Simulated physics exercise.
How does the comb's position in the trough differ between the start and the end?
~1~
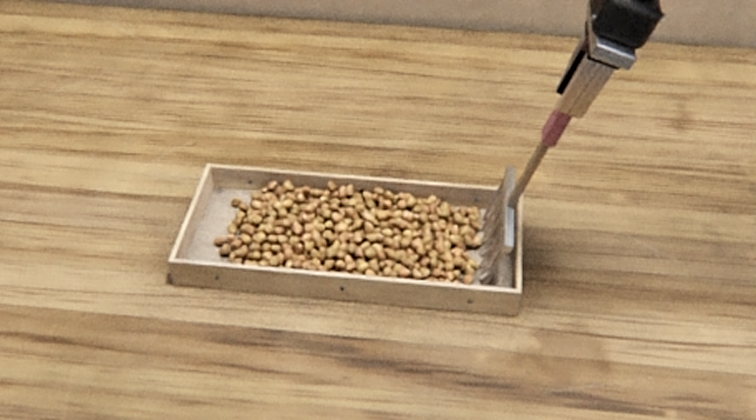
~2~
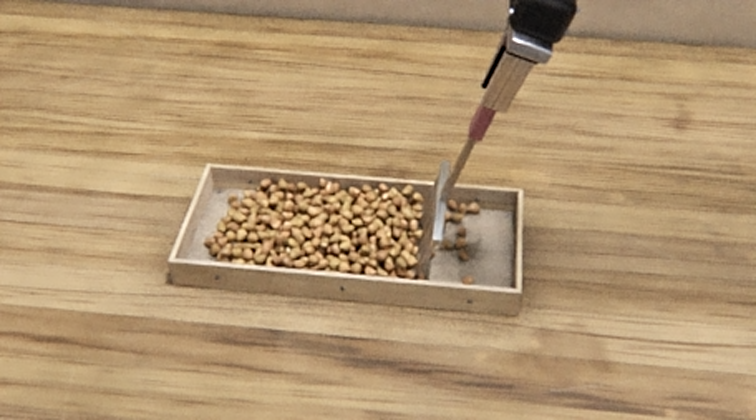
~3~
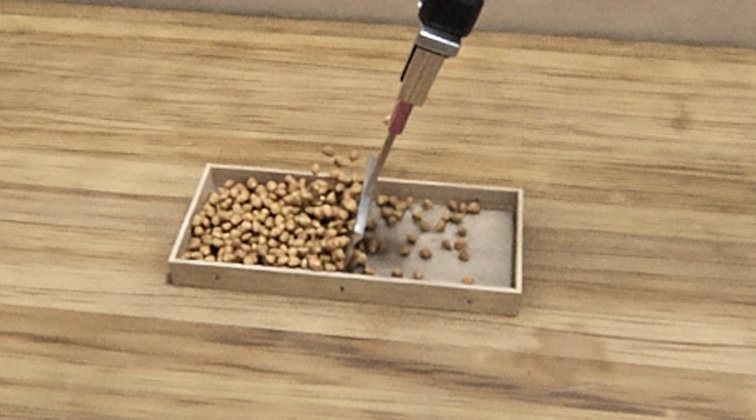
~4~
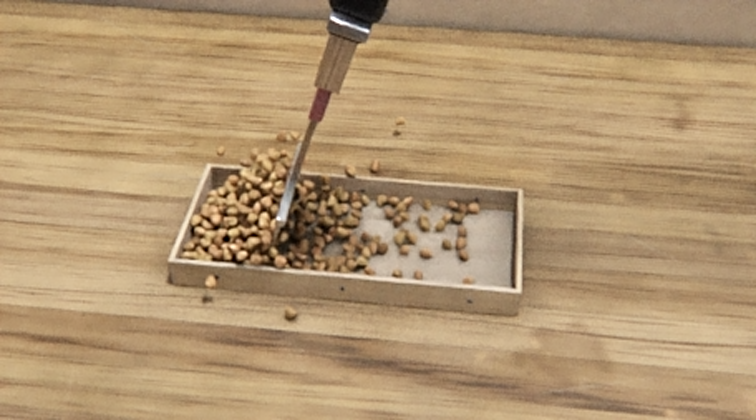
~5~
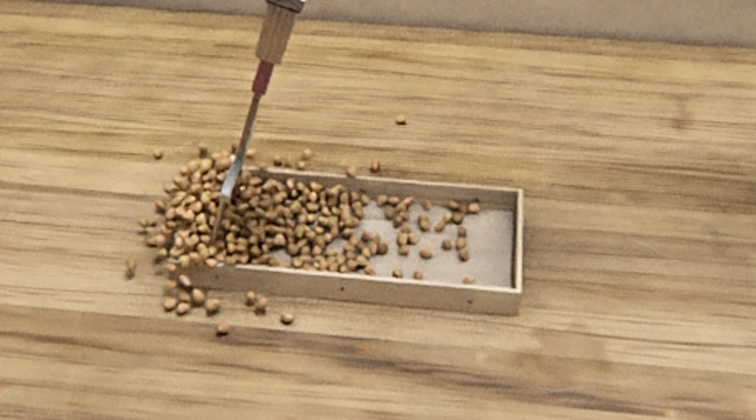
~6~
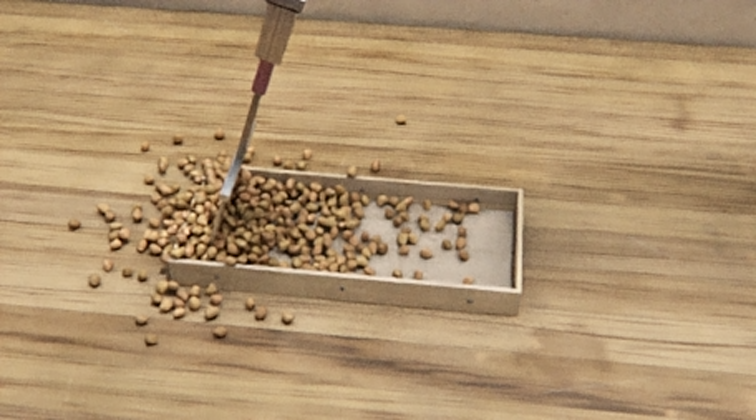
At the start the comb stands at the right end of the trough, and by the end it is near the left end, among the heaped beans.
